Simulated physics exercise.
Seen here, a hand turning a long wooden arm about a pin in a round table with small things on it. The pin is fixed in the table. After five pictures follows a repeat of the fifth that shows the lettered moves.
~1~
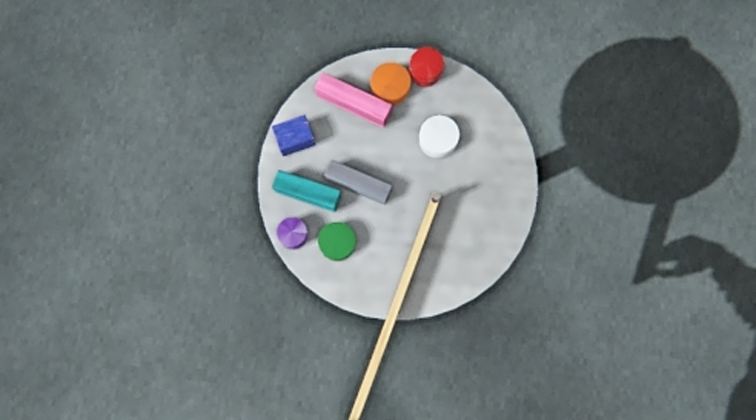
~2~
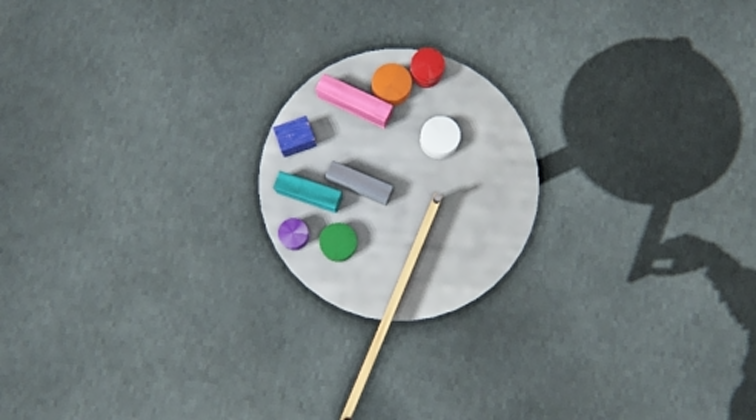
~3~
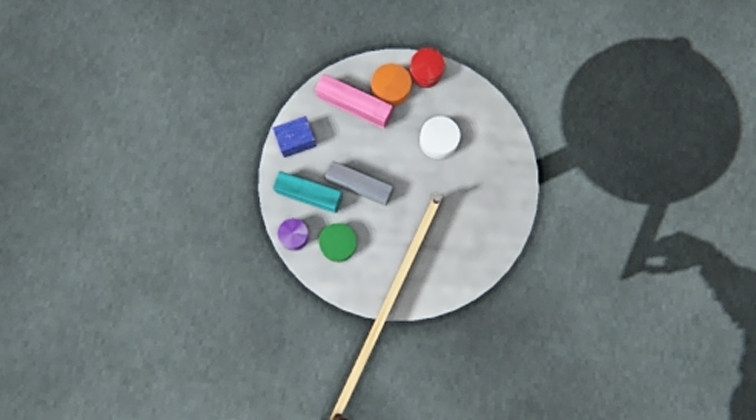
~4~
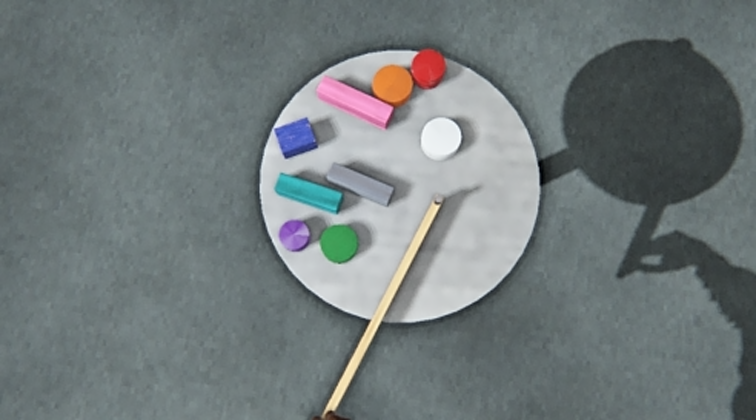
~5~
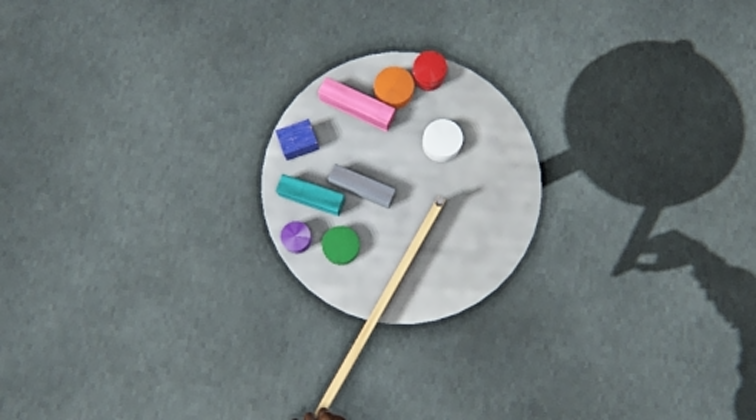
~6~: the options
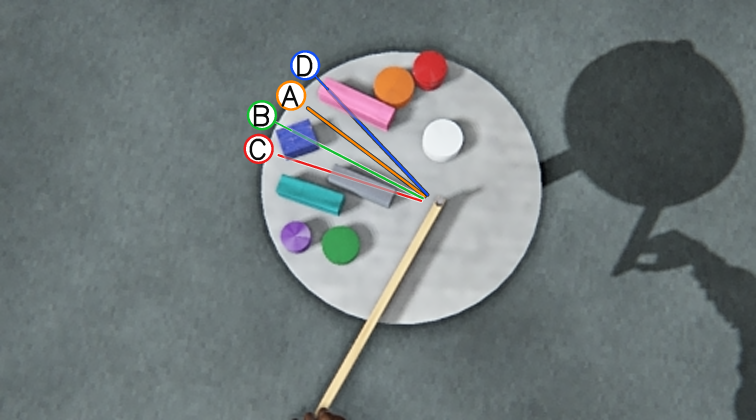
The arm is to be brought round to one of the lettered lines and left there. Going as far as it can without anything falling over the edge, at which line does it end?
At C, and not beyond.
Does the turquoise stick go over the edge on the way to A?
Yes.
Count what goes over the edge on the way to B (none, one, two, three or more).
In all, one.
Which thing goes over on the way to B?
The blue block goes over.
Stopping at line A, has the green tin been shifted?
Yes.
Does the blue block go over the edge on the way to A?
Yes.
On the marked copy, A at (366, 151); B at (356, 164); C at (349, 178); D at (377, 141).
Following C. Soon after the start, arm (357, 253); green tin (339, 242); purple tin (297, 238).
Later, arm (344, 209); purple tin (288, 198); turquoise stick (309, 168).
In the end, arm (348, 174); blue block (300, 98); purple tin (292, 142); nothing has fallen.
As for the rest, A drops the blue block and turquoise stick; B drops the blue block; D drops the blue block, purple tin and turquoise stick.
